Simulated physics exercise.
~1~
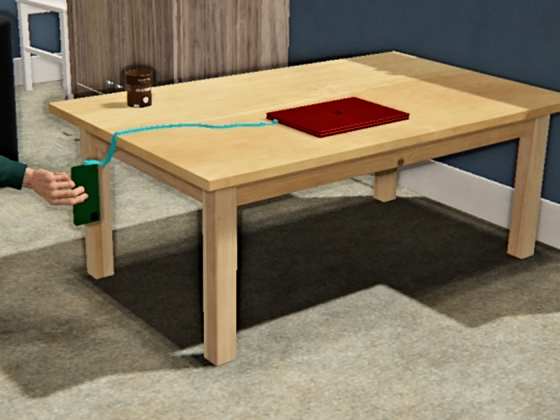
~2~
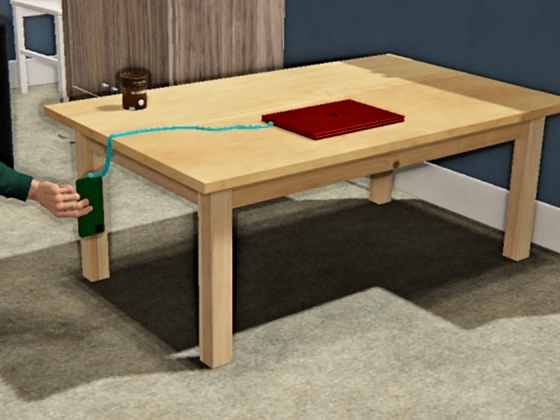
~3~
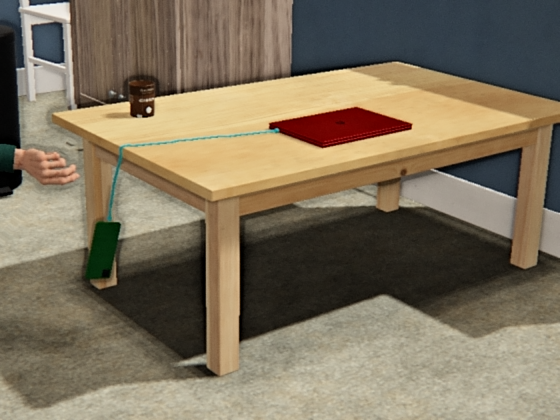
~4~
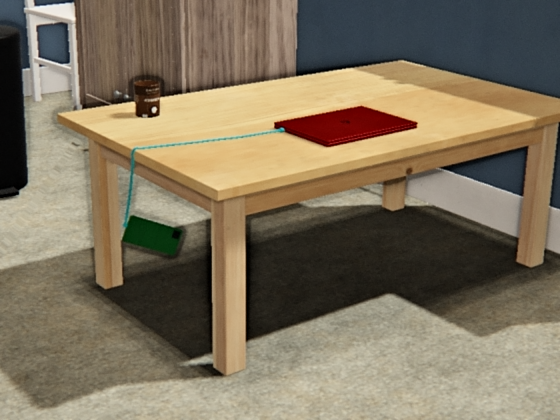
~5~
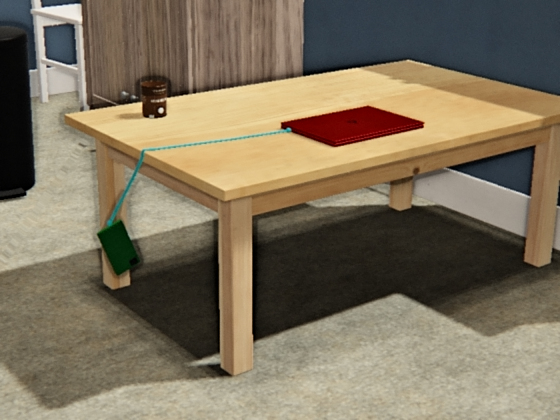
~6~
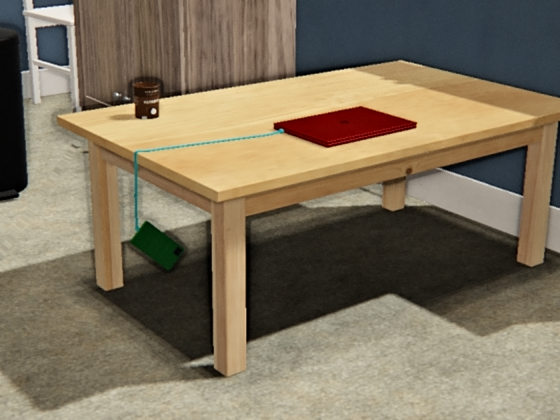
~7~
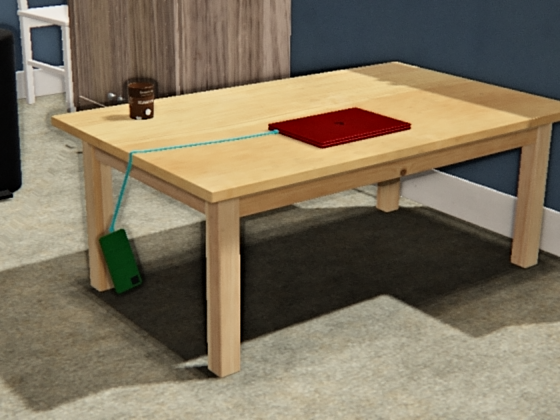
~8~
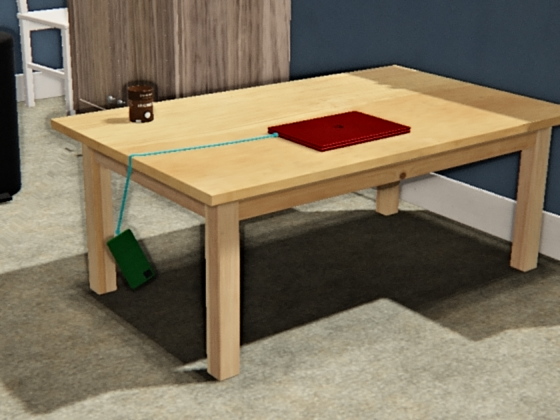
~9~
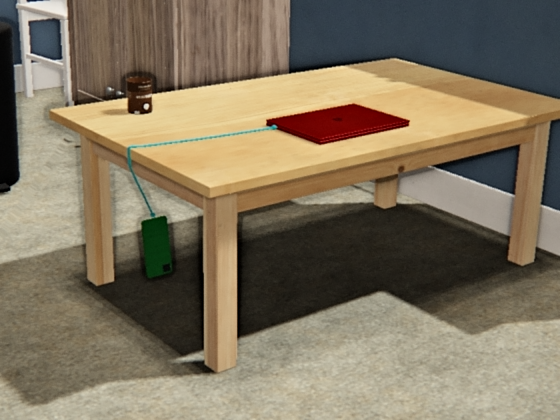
Hand releasing a green phone tied by ribbon to a red laptop, the phone swinging below the table edge, laptop and cup staying put.
